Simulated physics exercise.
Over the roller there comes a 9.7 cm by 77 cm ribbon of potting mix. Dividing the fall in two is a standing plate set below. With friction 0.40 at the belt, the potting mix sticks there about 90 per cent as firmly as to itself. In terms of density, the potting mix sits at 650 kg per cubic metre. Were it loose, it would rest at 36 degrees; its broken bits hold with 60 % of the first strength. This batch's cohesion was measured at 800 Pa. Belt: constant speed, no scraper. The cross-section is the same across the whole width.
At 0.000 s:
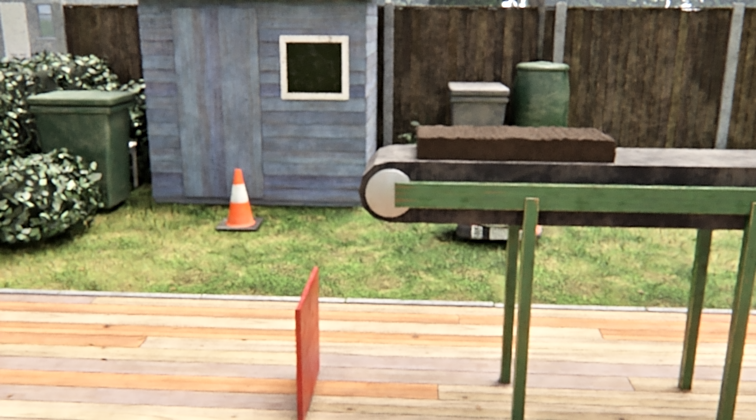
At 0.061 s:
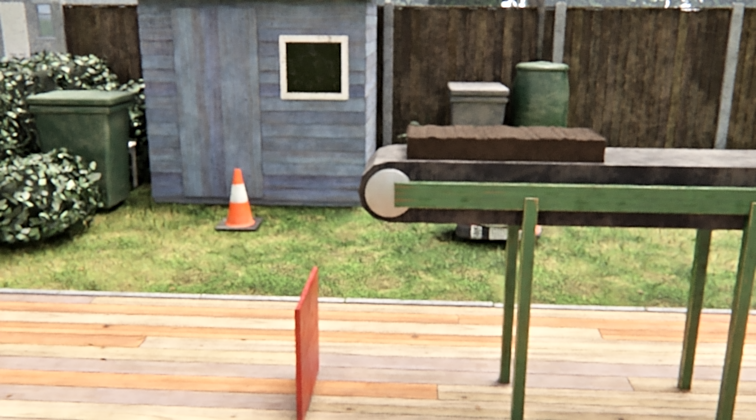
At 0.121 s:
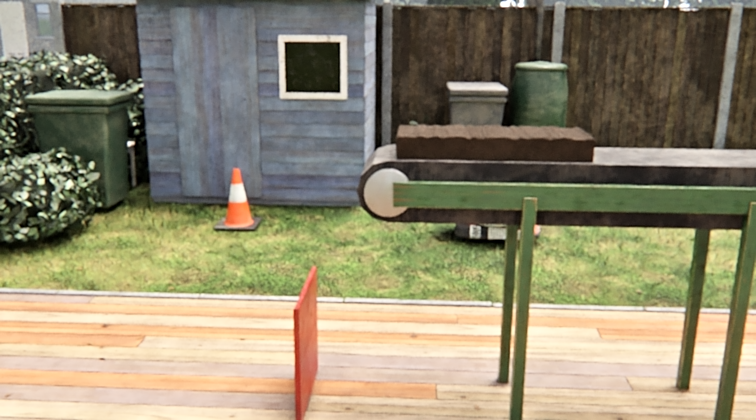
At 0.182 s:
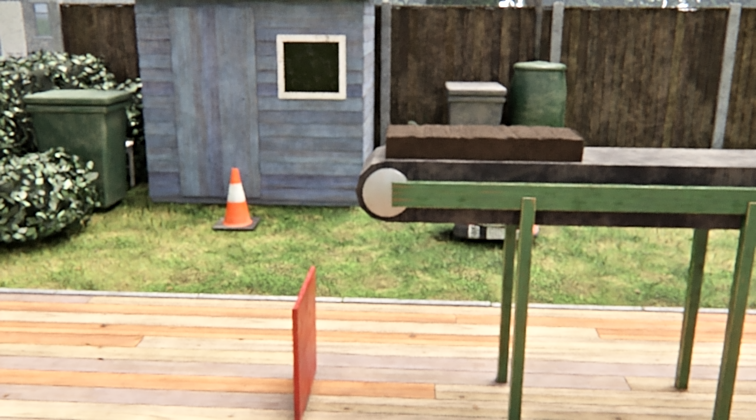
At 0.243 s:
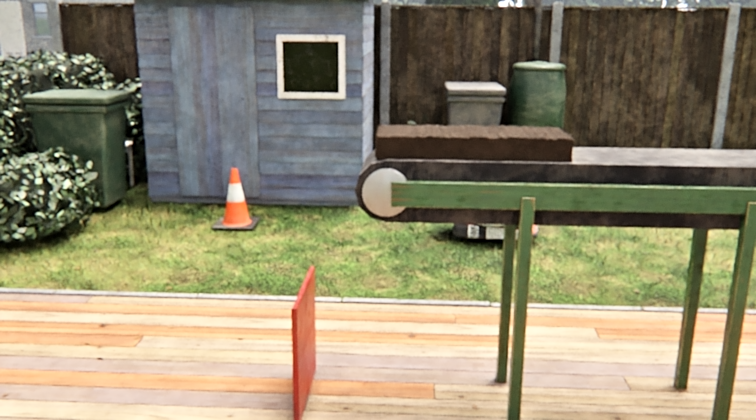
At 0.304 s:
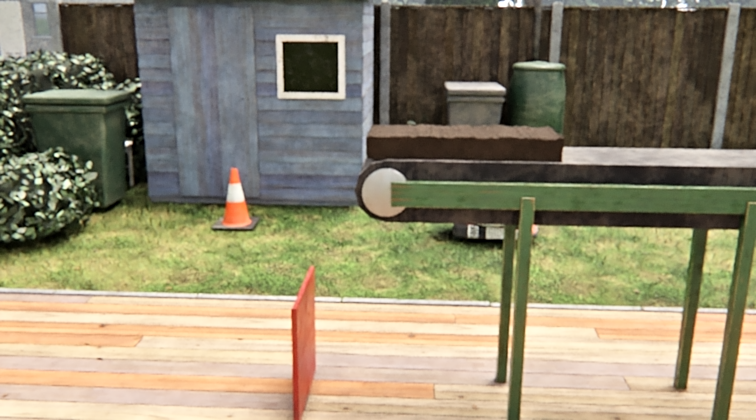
Dark brown slab of soil-like material moving slowly left along a green-framed conveyor, its front edge passing over the end roller.
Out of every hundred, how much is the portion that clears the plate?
About 4 in every hundred.
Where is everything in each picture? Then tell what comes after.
In the first frame, leading edge of the potting mix at (417, 156).
In the second frame, leading edge of the potting mix at (407, 140).
In the third frame, leading edge of the potting mix at (397, 138).
In the fourth frame, leading edge of the potting mix at (386, 141).
In the fifth frame, leading edge of the potting mix at (376, 148), 6 % of it past the top of the roller, in one piece.
In the sixth frame, leading edge of the potting mix at (367, 142), 11 % of it past the top of the roller, in one piece.
After 0.67 s, 0 % is beyond the plate's line.
After 1.11 s, 1 % is beyond the plate's line.
After 1.54 s, 3 % is beyond the plate's line.
After 1.98 s, 4 % is beyond the plate's line.
After 3.31 s, at the end, 4 % is beyond the plate's line.
